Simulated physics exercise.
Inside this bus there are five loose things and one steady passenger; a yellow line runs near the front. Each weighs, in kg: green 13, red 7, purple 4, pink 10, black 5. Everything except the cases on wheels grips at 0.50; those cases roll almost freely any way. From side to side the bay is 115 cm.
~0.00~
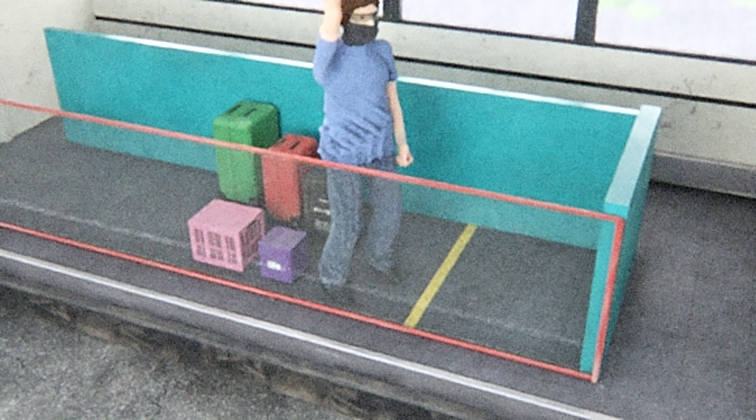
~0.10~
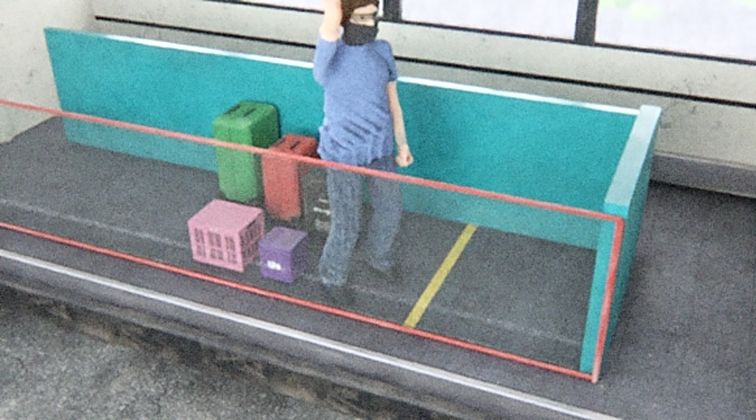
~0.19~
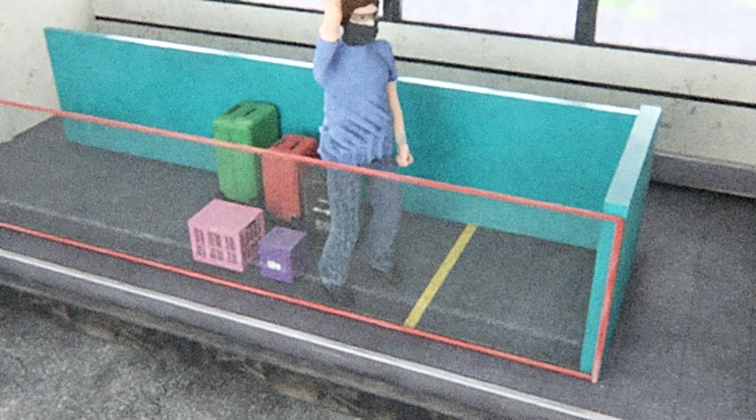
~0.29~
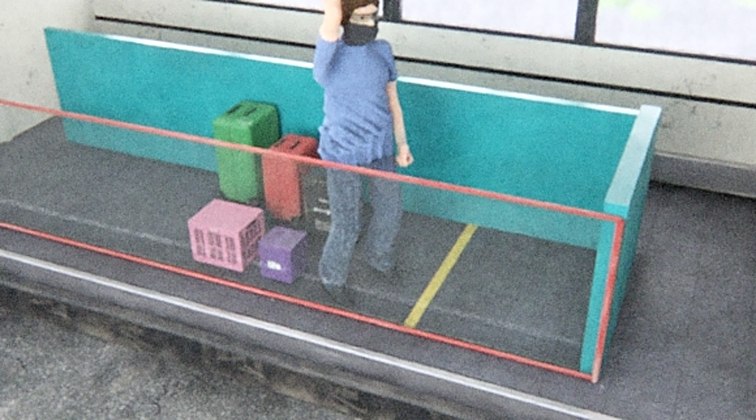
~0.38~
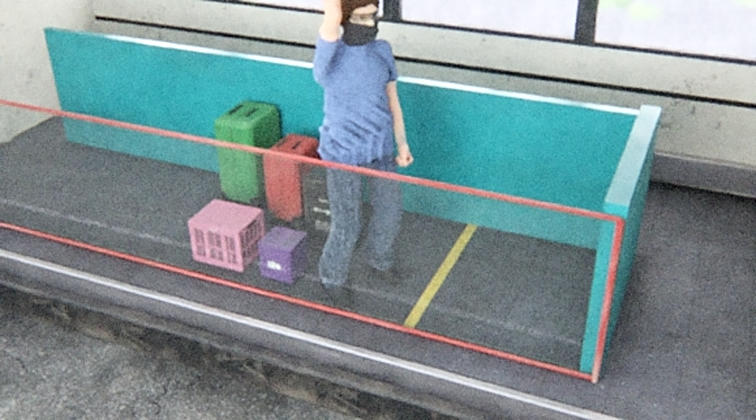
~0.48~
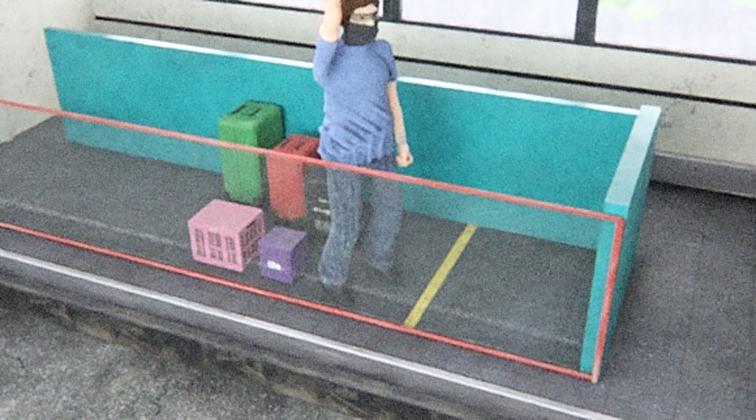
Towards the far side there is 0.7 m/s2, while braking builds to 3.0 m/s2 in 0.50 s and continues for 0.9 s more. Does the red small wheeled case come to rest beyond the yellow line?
Yes.
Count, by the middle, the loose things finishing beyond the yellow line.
The answer is 3 of them.
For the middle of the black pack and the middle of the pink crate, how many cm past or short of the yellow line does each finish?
Black pack: 20 cm past; pink crate: 120 cm short.
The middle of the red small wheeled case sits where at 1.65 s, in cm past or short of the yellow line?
Some 20 cm past it.
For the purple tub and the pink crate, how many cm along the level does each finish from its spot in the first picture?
The purple tub finishes 0 off, while the pink crate finishes 0 off.
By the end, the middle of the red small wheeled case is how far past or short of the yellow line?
About 75 cm past it.
After 0.75 s the red small wheeled case is 93 cm short of the yellow line, tilted 0°, near (320, 182) in the last picture's view; the pink crate 125 cm short of the yellow line, tilted 0°.
After 1.15 s the red small wheeled case is 58 cm short of the yellow line, tilted 0°, near (377, 185) in the last picture's view; the pink crate 125 cm short of the yellow line, tilted 0°.
After 1.65 s the red small wheeled case is 20 cm past the yellow line, tilted 0°, near (500, 208) in the last picture's view.
When all is still (2.5 s), green big wheeled case crosses the yellow line; red small wheeled case crosses the yellow line; purple tub stops short of the yellow line; pink crate stops short of the yellow line; black pack crosses the yellow line.
